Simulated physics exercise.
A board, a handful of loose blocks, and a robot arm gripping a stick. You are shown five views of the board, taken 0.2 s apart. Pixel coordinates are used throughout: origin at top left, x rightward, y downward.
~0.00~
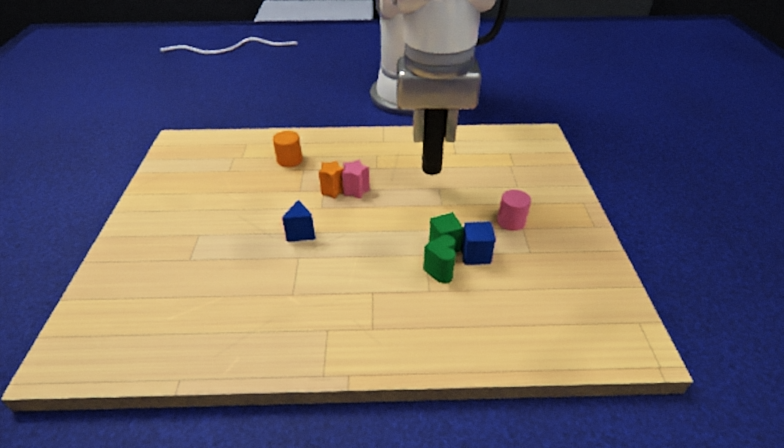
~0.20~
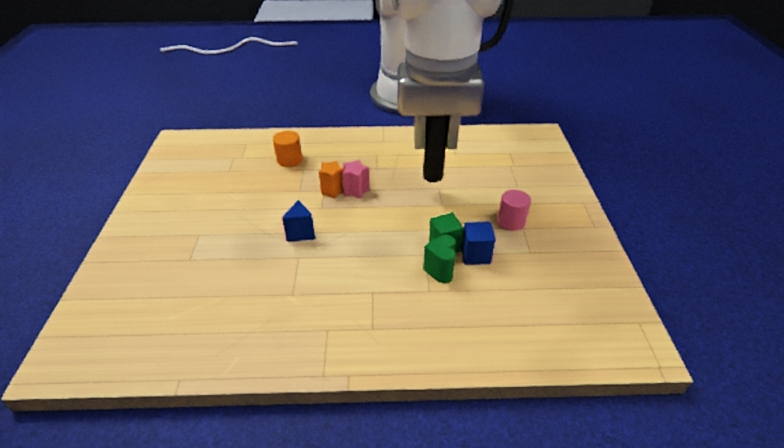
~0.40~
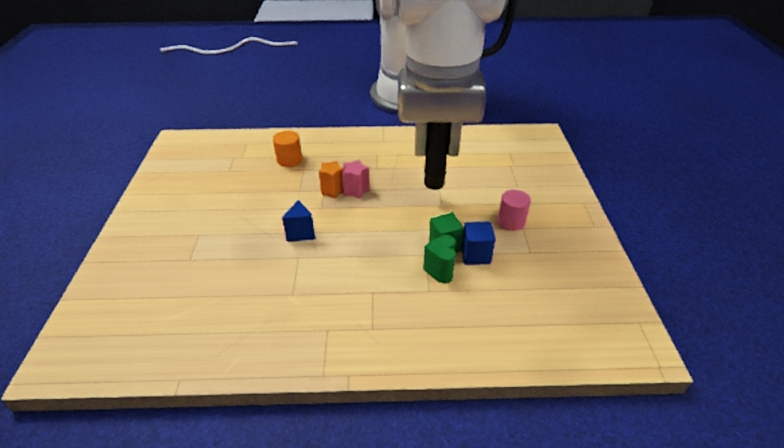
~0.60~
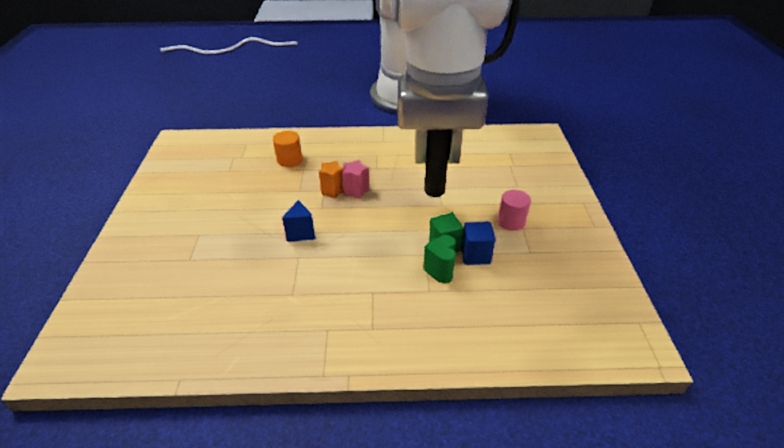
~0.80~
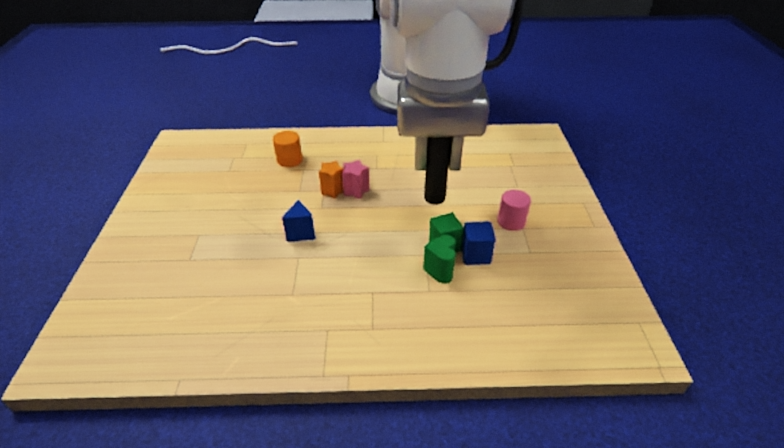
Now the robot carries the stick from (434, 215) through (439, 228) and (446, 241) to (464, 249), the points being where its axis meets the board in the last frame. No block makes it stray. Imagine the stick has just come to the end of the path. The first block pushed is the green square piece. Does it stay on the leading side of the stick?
By the time the path ends, the green square piece has slid off to the side or behind.
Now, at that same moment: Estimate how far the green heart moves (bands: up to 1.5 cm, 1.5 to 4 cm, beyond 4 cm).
Displacement: 1.5 to 4 cm.
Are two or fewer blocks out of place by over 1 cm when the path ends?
No, I don't think so.
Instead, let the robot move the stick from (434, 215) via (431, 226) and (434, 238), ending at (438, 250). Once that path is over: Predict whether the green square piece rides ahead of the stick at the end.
I'm fairly sure the green square piece rides along ahead of the stick to the very end.
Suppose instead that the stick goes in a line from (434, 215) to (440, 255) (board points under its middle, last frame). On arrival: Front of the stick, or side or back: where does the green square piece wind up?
Kept ahead.
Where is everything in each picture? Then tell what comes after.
The first picture shows stick's lower end at (432, 170); green heart at (443, 246); green square piece at (447, 222); blue square piece at (480, 231); pink circle at (517, 198).
The second picture shows stick at (433, 177); blocks still.
The third picture shows stick at (434, 184); blocks still.
The fourth picture shows stick at (435, 192); blocks still.
The fifth picture shows stick at (435, 199); green heart at (443, 246); green square piece at (447, 222); blue square piece at (480, 231); pink circle at (517, 198).
On the path given first. Halfway along, stick at (443, 219); green heart at (443, 250); green square piece at (449, 228), turned 15° clockwise.
At the end, stick at (467, 232); green heart at (450, 261), turned 45° clockwise; green square piece at (463, 242), turned 40° clockwise; blue square piece at (494, 237); pink circle still.
